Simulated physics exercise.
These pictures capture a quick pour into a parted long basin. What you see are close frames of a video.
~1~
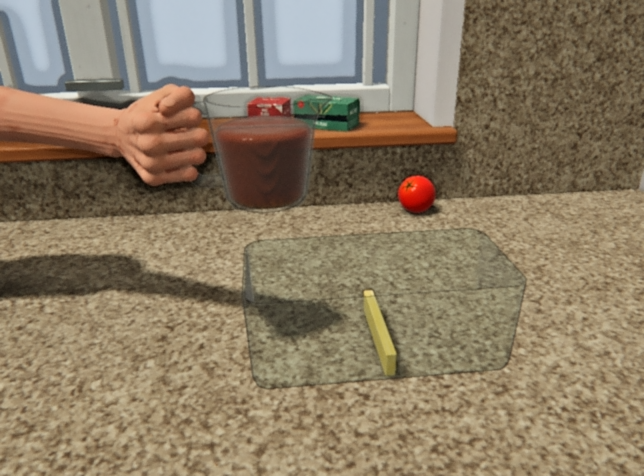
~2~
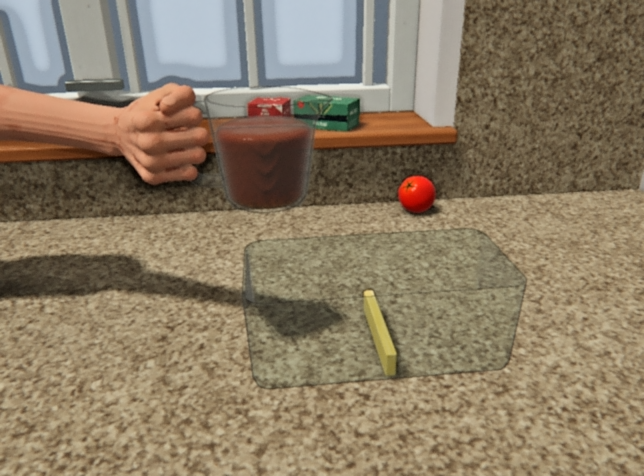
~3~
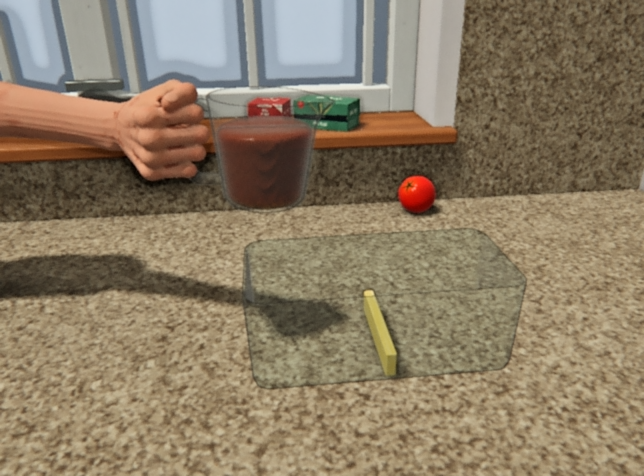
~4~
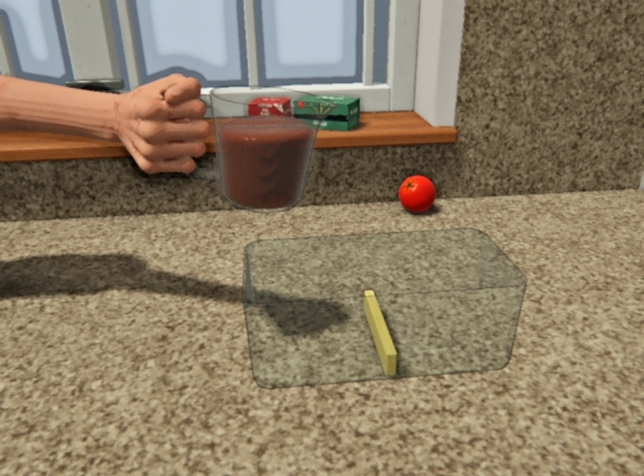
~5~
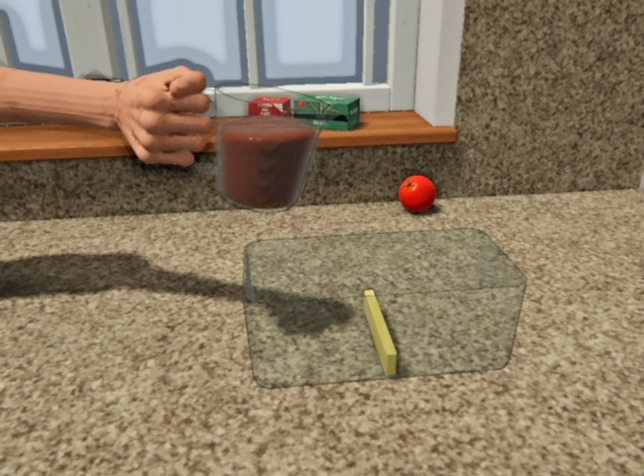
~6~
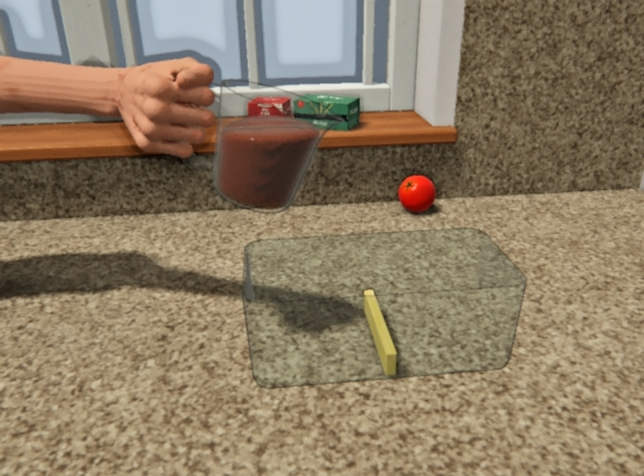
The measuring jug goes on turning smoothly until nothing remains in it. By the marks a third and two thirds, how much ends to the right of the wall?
The amount right of the wall is going to settle in the middle, one third to two thirds.
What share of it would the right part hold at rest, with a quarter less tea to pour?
Estimate: Around 30 per cent.
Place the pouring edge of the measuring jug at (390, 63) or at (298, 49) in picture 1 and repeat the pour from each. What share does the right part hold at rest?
In order, roughly 85 percent and 15 percent.
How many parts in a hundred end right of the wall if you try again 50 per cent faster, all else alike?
I'd estimate about 40 percent ends up there.
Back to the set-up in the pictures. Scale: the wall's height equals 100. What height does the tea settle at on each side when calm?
The left part 40 per cent, the right part 40.
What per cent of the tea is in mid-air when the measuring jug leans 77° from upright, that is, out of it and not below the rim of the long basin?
Something like 20 per cent of it.
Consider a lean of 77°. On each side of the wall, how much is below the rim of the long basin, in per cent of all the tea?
Left 0 per cent, right 5 per cent.
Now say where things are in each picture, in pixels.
In the first frame, it leans 0°; its right rim is at (332, 96); the tea meets the walls at (215, 127) and (311, 124); the long basin's rim runs from (244, 271) to (503, 255); the wall's top is at (379, 321).
In the second frame, it leans 1°; its right rim is at (333, 97); the tea meets the walls at (215, 127) and (311, 124).
In the third frame, it leans 3°; its right rim is at (335, 100); the tea meets the walls at (216, 127) and (312, 125).
In the fourth frame, it leans 7°; its right rim is at (338, 104); the tea meets the walls at (218, 127) and (313, 125).
In the fifth frame, it leans 11°; its right rim is at (341, 110); the tea meets the walls at (219, 127) and (316, 125).
In the sixth frame, it leans 18°; its right rim is at (344, 119); the tea meets the walls at (220, 130) and (320, 125).
A moment on, the measuring jug is tipped on its side and 73 per cent is still to pour, 0 is left of the wall and 4 right of it.
Next, the measuring jug is tipped right over and 16 per cent is still to pour, 24 is left of the wall and 42 right of it.
Then the measuring jug is tipped right over and 1 per cent is still to pour, 47 is left of the wall and 50 right of it.
Later the measuring jug is tipped right over and 0 per cent is still to pour, 48 is left of the wall and 51 right of it.
At rest 48 per cent lies left of the wall, 51 right of it and 1 outside.
